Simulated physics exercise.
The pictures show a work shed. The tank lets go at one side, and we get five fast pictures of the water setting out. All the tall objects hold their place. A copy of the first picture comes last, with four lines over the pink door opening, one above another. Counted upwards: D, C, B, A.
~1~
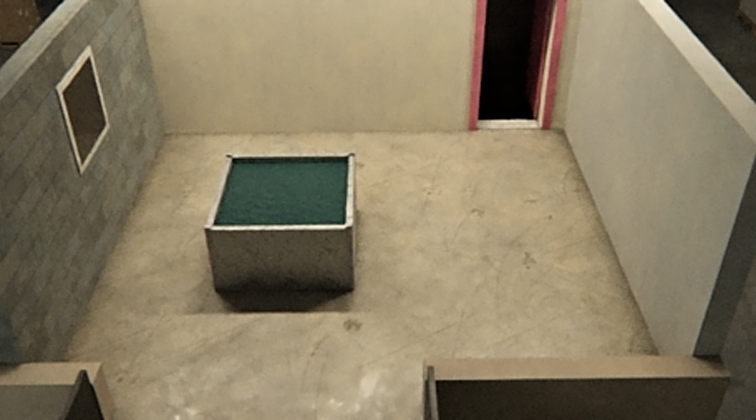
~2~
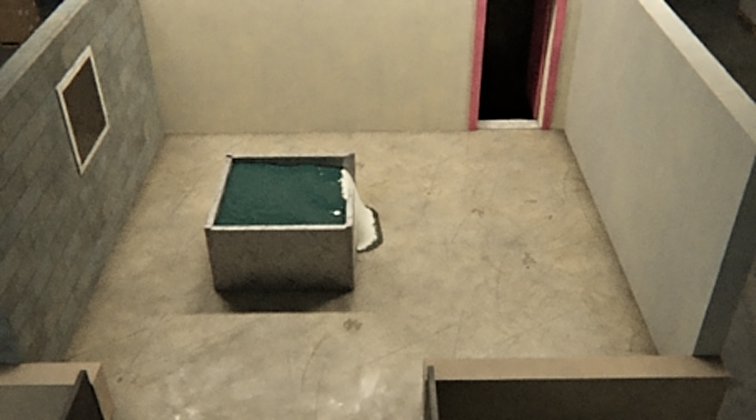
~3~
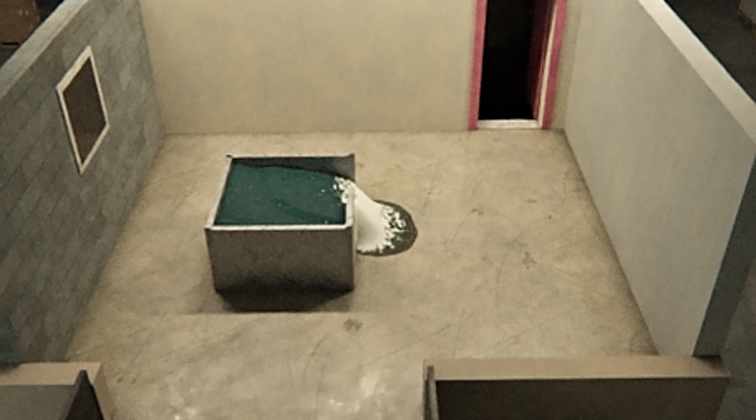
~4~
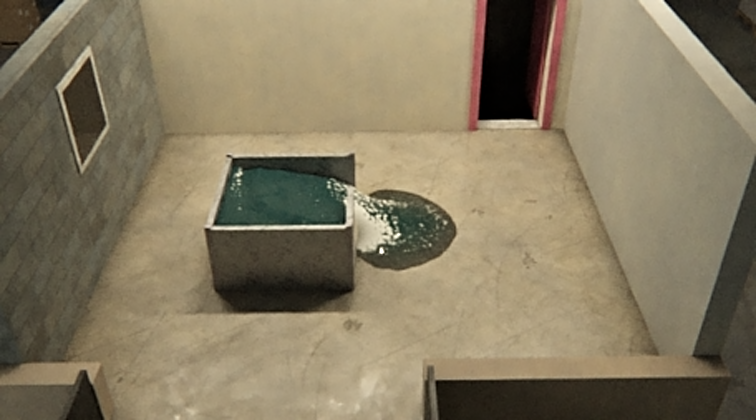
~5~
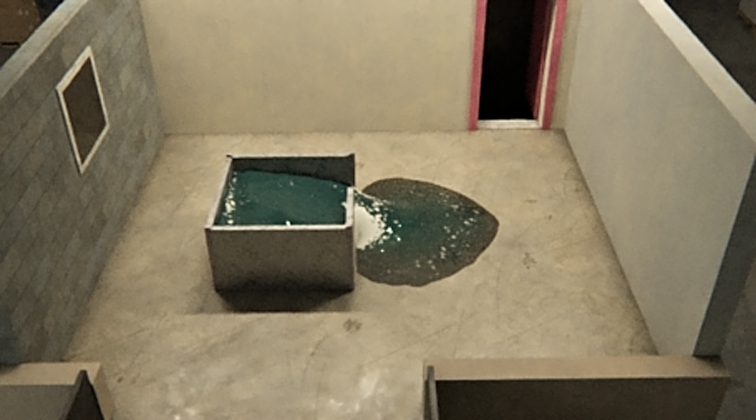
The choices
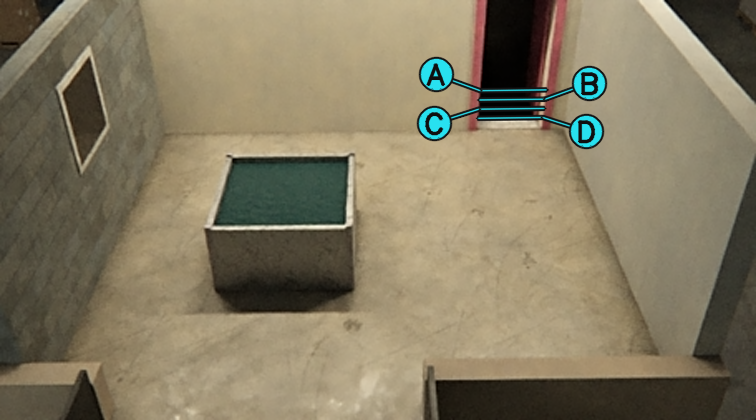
Green water pours from the right side of a square tank and spreads across the floor.
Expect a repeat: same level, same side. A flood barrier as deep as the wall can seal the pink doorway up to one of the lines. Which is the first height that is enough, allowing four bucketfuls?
Use line D.
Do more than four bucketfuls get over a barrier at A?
No.
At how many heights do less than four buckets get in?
All of them.
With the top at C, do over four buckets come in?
No, that is safe.
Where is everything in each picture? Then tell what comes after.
Water in the tank at rest, its middle at (286, 195); foot of the pink doorway at (509, 129); open gate at (262, 356), in the first frame.
In the second frame, 1 % of the ground under water, visible out to (371, 237).
In the third frame, 2 % of the ground under water, visible out to (408, 236).
In the fourth frame, 5 % of the ground under water, visible out to (448, 223).
In the fifth frame, 9 % of the ground under water, visible out to (489, 220).
In cyan, A at (513, 90); B at (512, 99); C at (511, 108); D at (510, 117); from the bottom up D, C, B, A.
With A, nothing gets over.
With B, nothing gets over.
With C, nothing gets over.
With D, a splash gets over, under a bucket.
